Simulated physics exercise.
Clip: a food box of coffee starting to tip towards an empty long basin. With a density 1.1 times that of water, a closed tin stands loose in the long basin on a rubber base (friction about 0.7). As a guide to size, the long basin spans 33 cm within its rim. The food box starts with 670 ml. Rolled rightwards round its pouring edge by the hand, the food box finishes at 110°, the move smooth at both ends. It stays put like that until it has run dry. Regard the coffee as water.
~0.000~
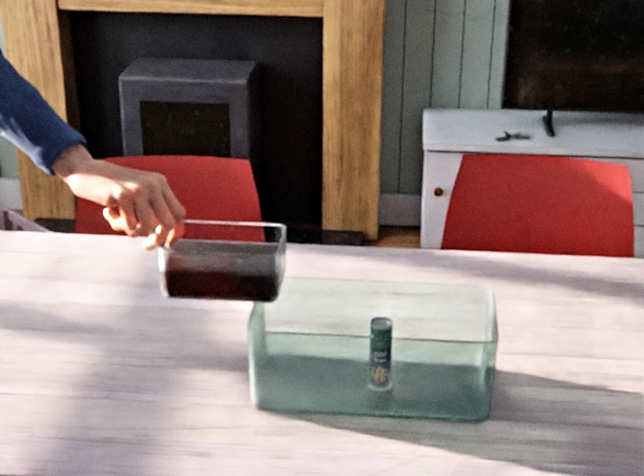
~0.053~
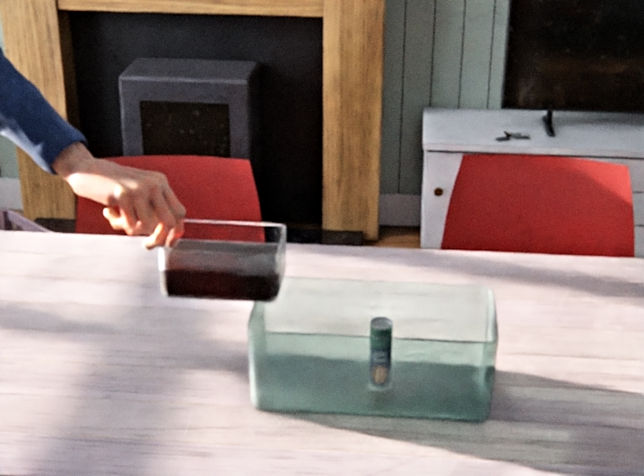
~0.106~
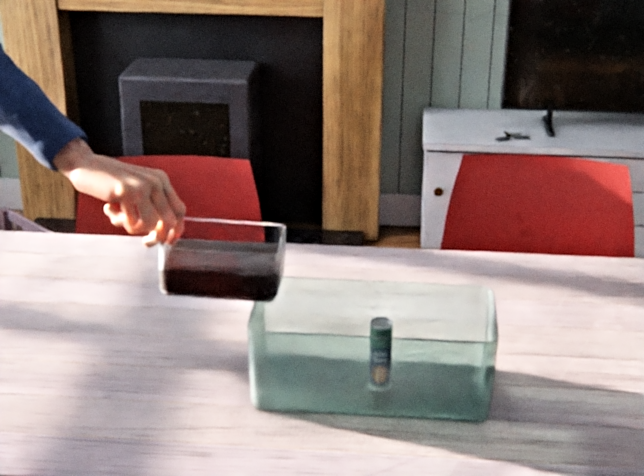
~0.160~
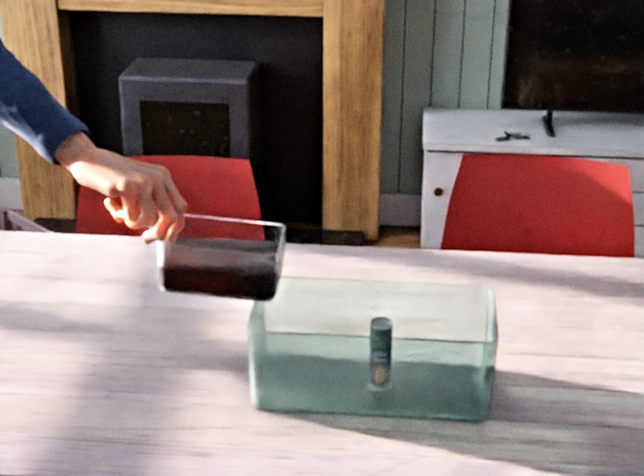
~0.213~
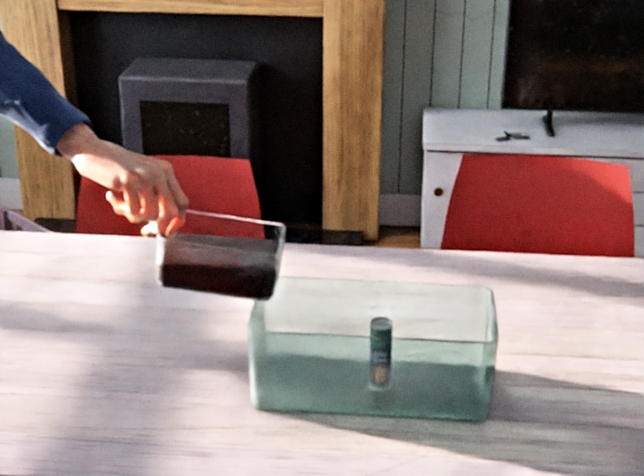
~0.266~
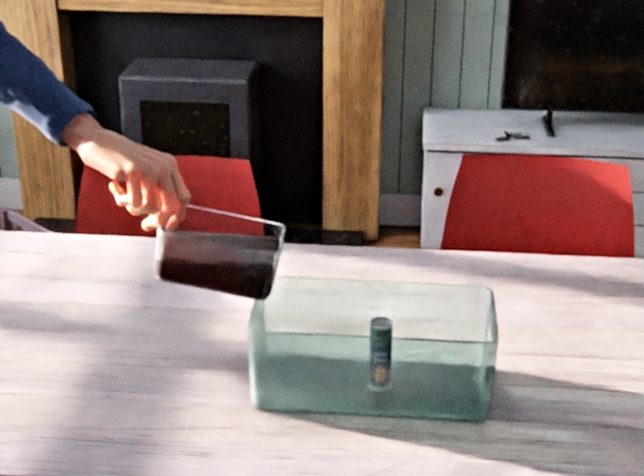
A hand held a clear box of dark coffee above the left end of a long glass basin with a small tin standing inside, then slowly tilted the box slightly to the right.
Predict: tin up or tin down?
It will not come down.
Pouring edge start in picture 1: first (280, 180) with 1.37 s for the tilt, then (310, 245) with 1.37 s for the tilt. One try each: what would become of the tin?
The tin stays vertical the first time and stays vertical the second time.
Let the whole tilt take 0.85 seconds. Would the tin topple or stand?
Then it tips over.
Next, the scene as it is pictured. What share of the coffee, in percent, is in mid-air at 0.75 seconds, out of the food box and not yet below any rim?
Estimate: Some 34 % of the total.
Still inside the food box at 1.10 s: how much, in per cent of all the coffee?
I'd say some 10 per cent remains.
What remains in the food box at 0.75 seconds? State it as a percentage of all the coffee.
I reckon about 58 in a hundred is still held.
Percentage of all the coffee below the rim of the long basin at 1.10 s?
Around 78 per cent of the whole.
By 0.75 s the tilt is 63° and 58 per cent is still to pour; the tin stands where it began.
By 1.10 s the tilt is 100° and 11 per cent is still to pour; the tin stands where it began.
By 1.47 s the tilt is 110° and 0 per cent is still to pour; the tin stands where it began.
By 1.87 s the tilt is 110° and 0 per cent is still to pour; the tin stands where it began.
At rest the tin stands where it began.
